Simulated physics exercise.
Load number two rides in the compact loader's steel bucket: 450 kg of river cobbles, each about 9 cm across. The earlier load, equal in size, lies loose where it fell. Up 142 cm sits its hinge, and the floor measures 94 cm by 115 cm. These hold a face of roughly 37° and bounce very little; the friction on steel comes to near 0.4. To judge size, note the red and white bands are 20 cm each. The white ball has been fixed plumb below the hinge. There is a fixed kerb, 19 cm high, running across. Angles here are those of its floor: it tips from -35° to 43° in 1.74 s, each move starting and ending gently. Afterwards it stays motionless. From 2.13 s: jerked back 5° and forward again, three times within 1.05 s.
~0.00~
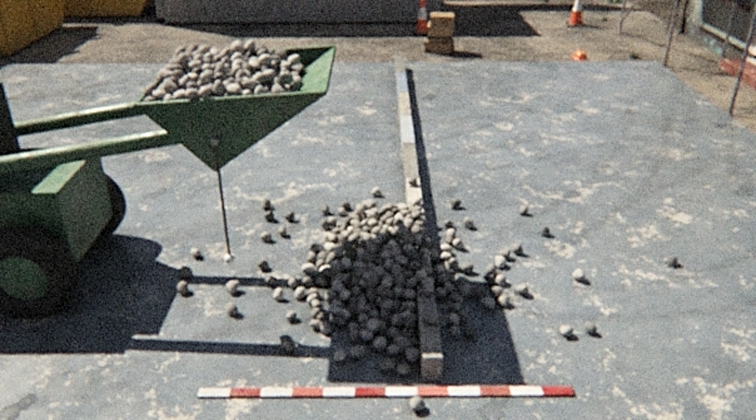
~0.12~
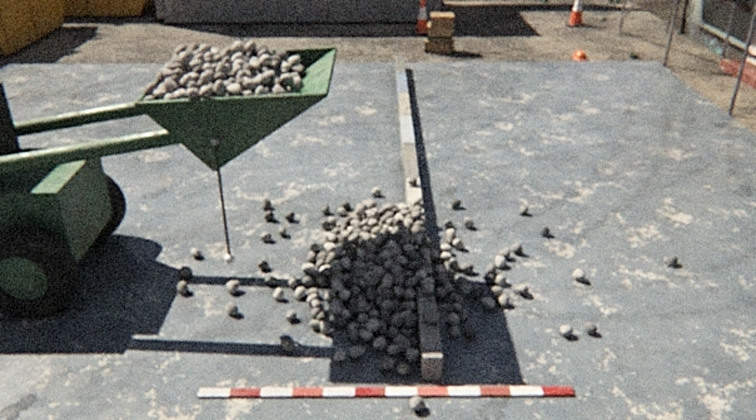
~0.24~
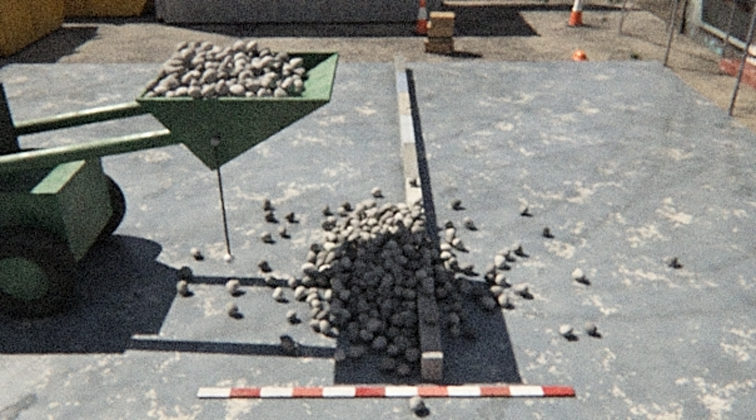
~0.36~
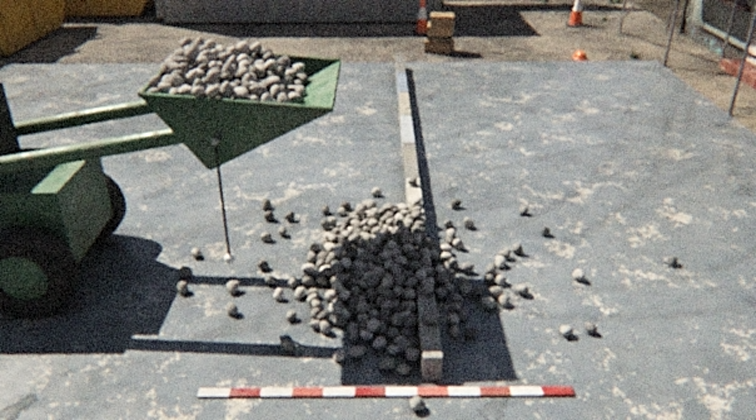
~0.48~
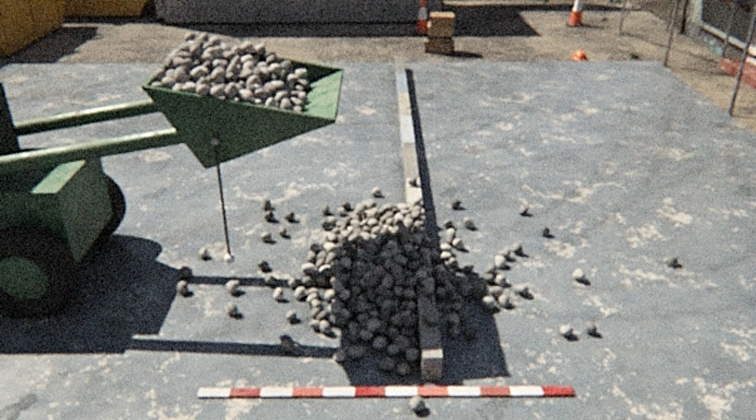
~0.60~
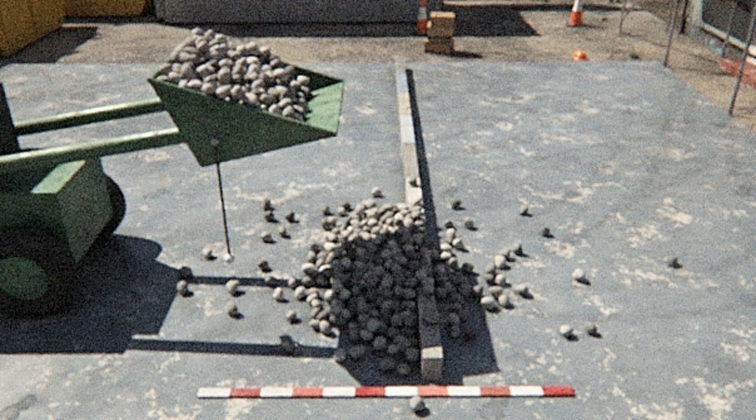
Green loader bucket heaped with grey stones gradually tilting its right-hand lip downward, above a still stone pile straddling a kerb.
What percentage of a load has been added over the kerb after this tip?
4 %.
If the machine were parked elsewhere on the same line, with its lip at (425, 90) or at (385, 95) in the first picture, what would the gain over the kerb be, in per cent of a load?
About 90 per cent for the first, 40 per cent for the second.
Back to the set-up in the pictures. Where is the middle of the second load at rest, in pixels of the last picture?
Roughly at (348, 255) in the last picture.
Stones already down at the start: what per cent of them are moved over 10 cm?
About 10 %.
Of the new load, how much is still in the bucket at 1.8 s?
20 %.
After 1.3 s the floor is at 31°; in per cent of one load, 93 in the bucket, 98 on this side of the kerb, 10 over the kerb; the foremost stones are at (564, 268).
After 1.8 s the floor is at 43°; in per cent of one load, 20 in the bucket, 172 on this side of the kerb, 10 over the kerb; the foremost stones are at (564, 268).
After 3.6 s the floor is at 43°; in per cent of one load, 0 in the bucket, 187 on this side of the kerb, 15 over the kerb; the foremost stones are at (564, 268).
After 6.3 s the floor is at 43°; in per cent of one load, 0 in the bucket, 187 on this side of the kerb, 15 over the kerb; the foremost stones are at (564, 268). Net gain over the kerb, 4.
